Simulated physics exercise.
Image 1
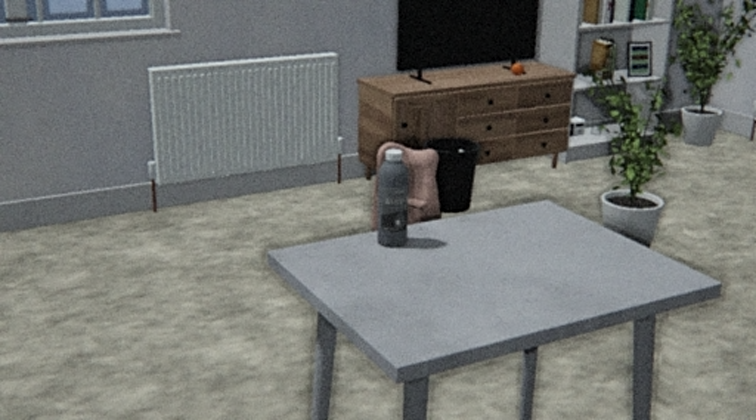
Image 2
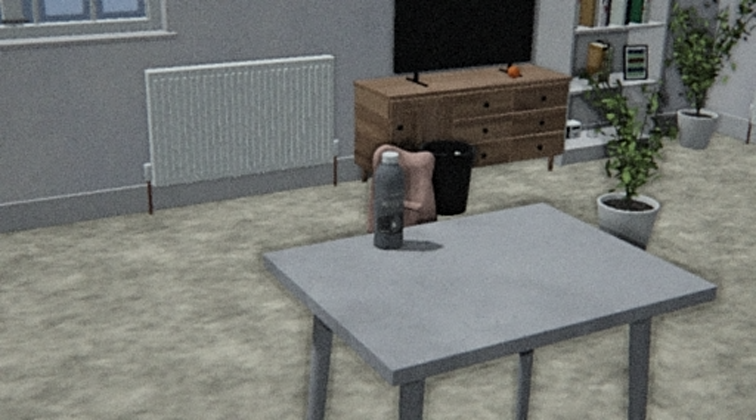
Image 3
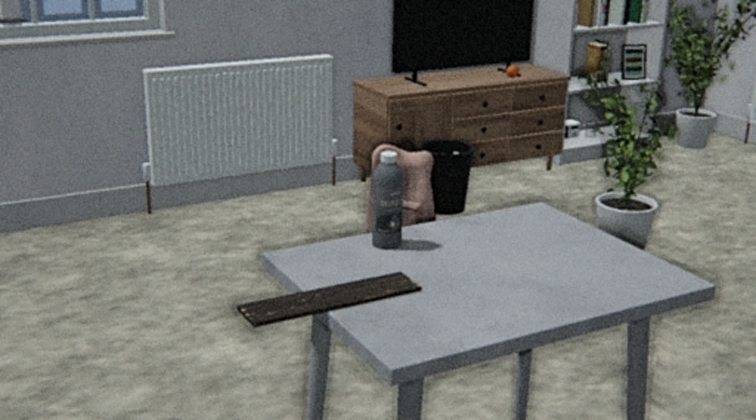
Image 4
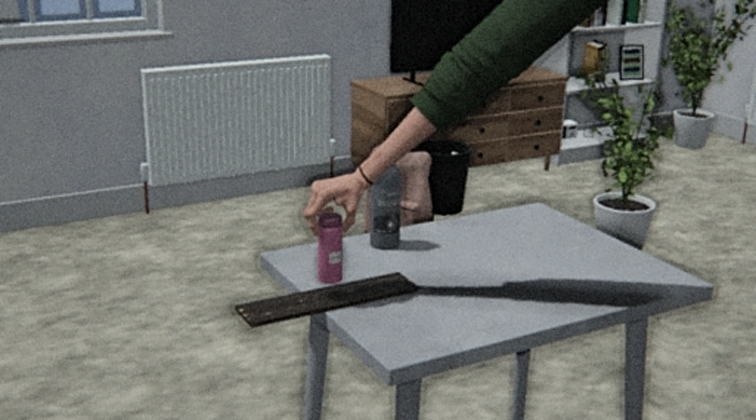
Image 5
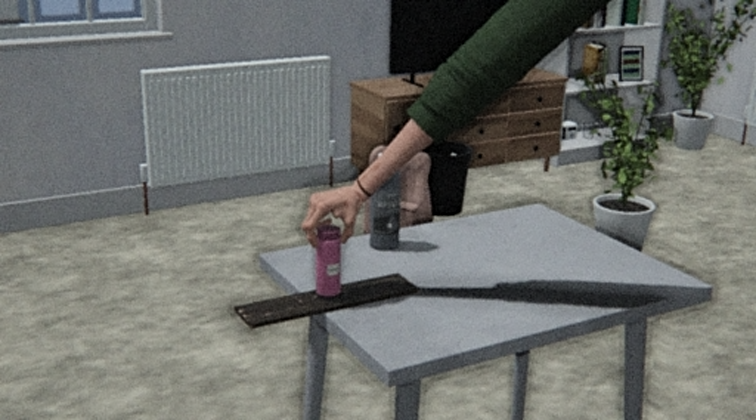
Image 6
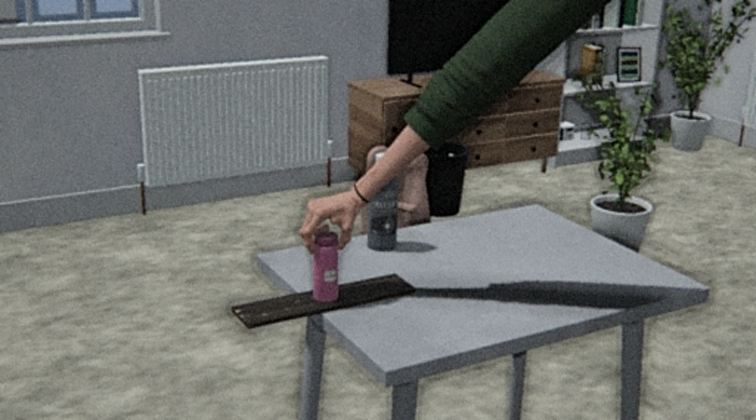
The footage shows a grey bottle on a grey table, then a dark flat board jutting over the table's left edge, before a green-sleeved arm lowers a pink bottle-like container onto the board and keeps hold of it.
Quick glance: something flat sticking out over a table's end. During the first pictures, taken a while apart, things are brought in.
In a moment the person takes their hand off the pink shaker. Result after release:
My guess is it will remain steady.
Then, 0.20 s later than the last frame, all is still.
Then, 0.50 s later than the last frame, pink shaker resting near (326, 266).
When it is over, all 3 as before. End places, in pixels of the last picture, pink shaker near (326, 266). The board holds.
